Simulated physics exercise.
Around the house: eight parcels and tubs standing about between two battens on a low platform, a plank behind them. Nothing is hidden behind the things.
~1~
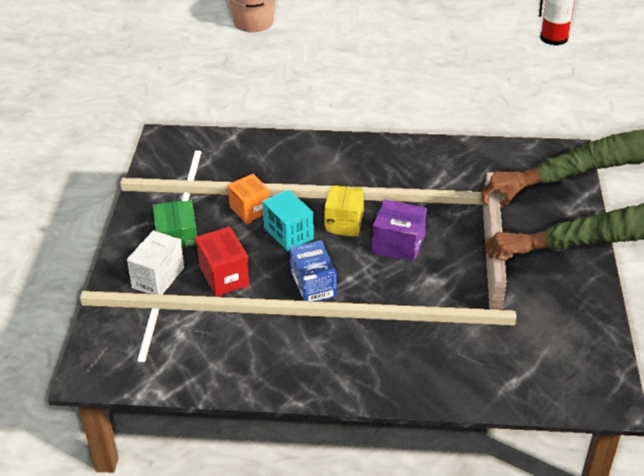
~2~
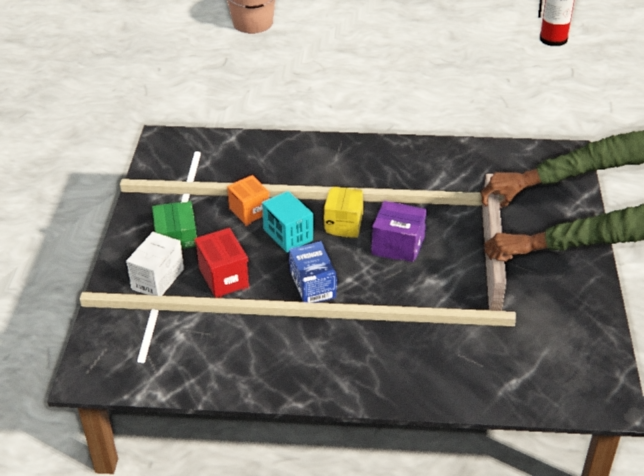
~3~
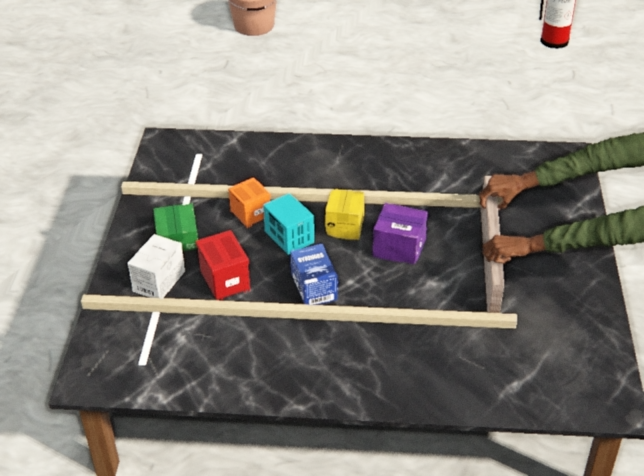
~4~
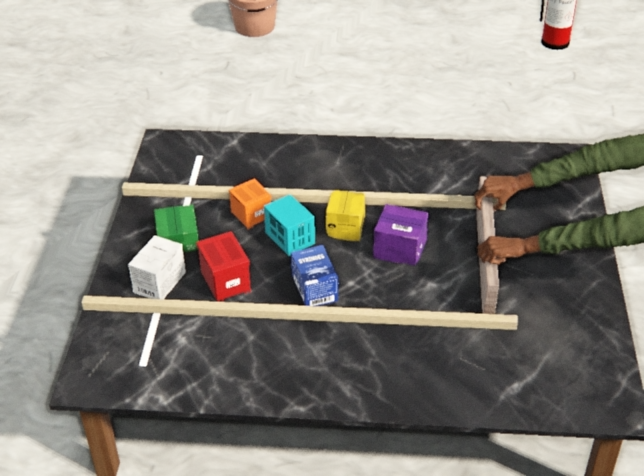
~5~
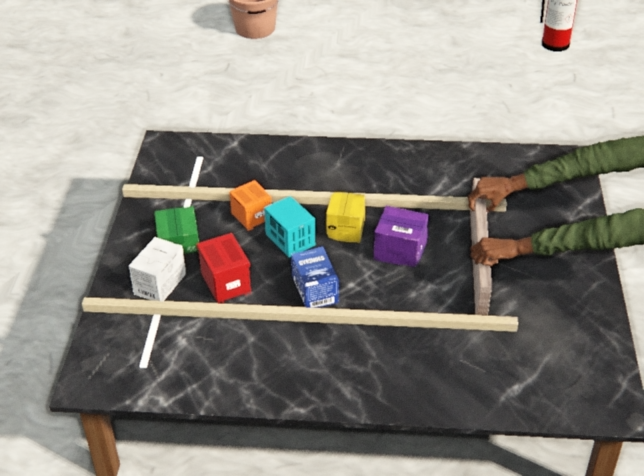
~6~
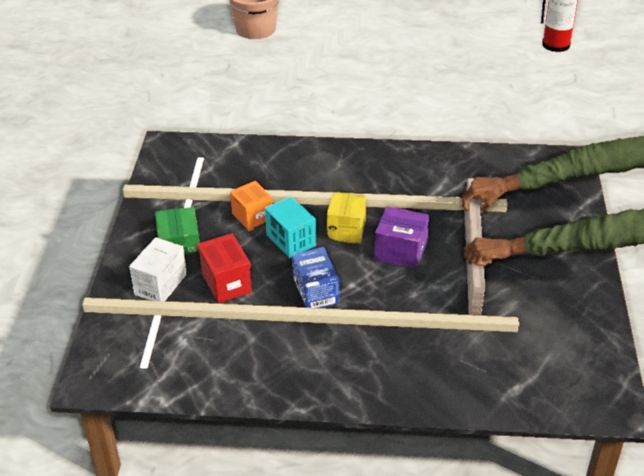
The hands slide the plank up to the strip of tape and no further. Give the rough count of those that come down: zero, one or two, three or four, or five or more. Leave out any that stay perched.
The number that fall off is one or two.
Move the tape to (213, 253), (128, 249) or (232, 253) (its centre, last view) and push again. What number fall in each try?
The counts: 0, 5 and 0.
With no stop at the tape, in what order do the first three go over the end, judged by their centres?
They are the green parcel, the white box, the turquoise crate.
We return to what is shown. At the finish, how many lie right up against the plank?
The number is 3.
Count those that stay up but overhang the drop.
Overhanging: 2.
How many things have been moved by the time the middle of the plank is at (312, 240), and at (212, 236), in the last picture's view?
At the one place 5, at the other 8.
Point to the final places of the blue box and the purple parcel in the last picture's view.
About (150, 269), and the other about (154, 231).
A little later, none off yet; white box at rest near (159, 271); green parcel at rest near (178, 232); red tote at rest near (225, 269).
Next, none off yet; white box at rest near (159, 271); green parcel at rest near (178, 232); red tote shifted a little near (211, 266).
When it is over, the number that fall off is one or two; down, green parcel and white box.
